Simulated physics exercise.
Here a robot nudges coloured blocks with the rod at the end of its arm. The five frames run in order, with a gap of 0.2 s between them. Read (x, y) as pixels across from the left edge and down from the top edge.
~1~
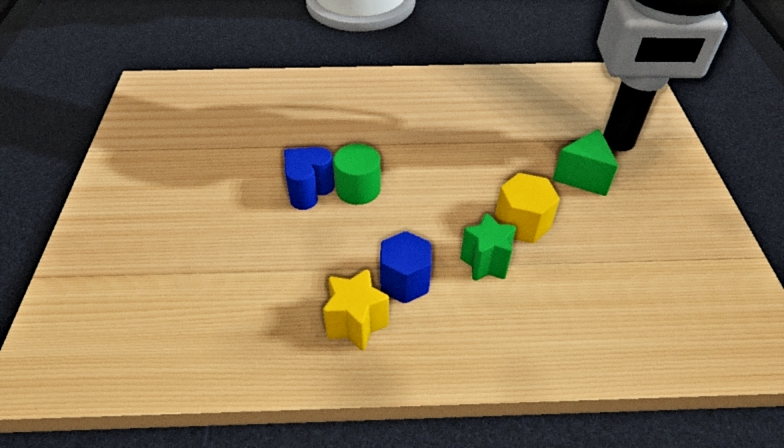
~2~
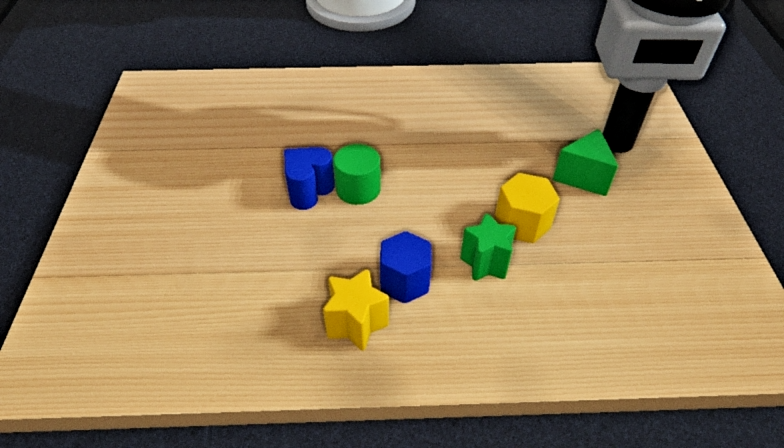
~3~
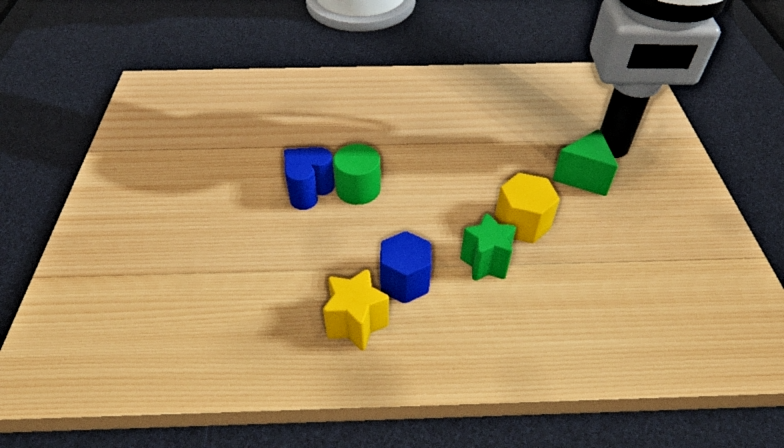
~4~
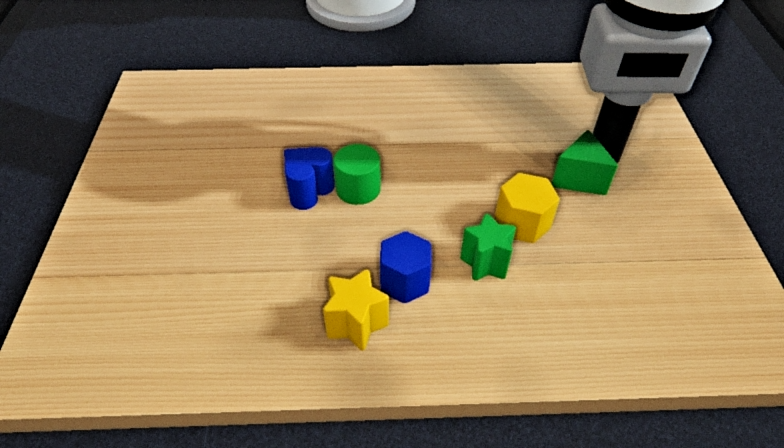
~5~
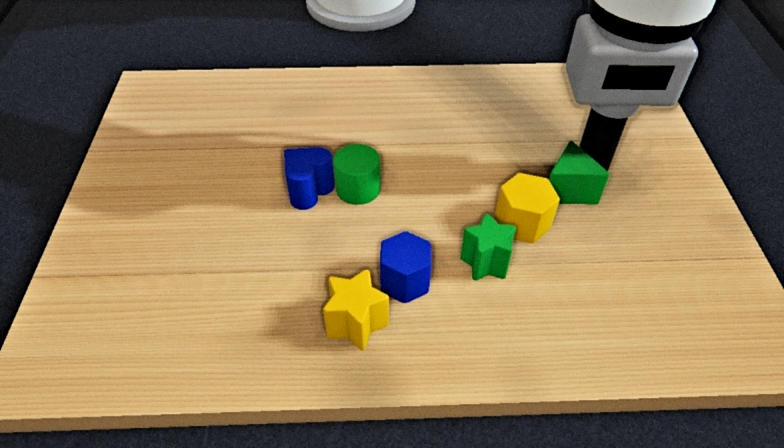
The robot's rod moves down and left, nudging the green triangular block toward the yellow hexagon.
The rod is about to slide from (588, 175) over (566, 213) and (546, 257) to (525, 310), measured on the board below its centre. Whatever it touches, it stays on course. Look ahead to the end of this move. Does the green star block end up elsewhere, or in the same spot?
That block slides.
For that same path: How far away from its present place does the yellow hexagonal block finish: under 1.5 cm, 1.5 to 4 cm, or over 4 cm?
It falls in the over 4 cm band.
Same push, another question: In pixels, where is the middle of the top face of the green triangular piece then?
Pixel (524, 200).
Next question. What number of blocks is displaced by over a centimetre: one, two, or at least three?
Of all the blocks, three or more travel more than a centimetre.
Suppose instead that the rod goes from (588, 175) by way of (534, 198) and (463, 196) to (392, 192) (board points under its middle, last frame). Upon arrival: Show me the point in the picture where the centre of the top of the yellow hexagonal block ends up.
Most likely (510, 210).
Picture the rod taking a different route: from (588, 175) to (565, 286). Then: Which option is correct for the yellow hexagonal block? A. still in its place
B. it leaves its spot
B - it leaves its spot.
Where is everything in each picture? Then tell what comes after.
Rod's lower end at (618, 141); green star block at (492, 233); yellow hexagonal block at (530, 192); green triangular piece at (593, 147), in the first picture.
Rod at (617, 143); blocks still, in the second picture.
Rod at (612, 148); blocks still, in the third picture.
Rod at (603, 156); green triangular piece at (589, 149), in the fourth picture.
Rod at (591, 167); green star block at (492, 233); yellow hexagonal block at (530, 192); green triangular piece at (578, 161), in the fifth picture.
On the path given first. One third of the way, rod at (569, 206); green star block at (479, 247), turned 15° anticlockwise; yellow hexagonal block at (491, 212), turned 15° anticlockwise; green triangular piece at (540, 195), turned 35° clockwise.
Two thirds of the way, rod at (547, 251); green star block at (477, 249), turned 25° anticlockwise; yellow hexagonal block at (480, 212), turned 30° anticlockwise; green triangular piece at (524, 200), turned 55° clockwise.
At the end, rod at (528, 303); green star block at (477, 249), turned 25° anticlockwise; yellow hexagonal block at (480, 212), turned 30° anticlockwise; green triangular piece at (524, 200), turned 55° clockwise.
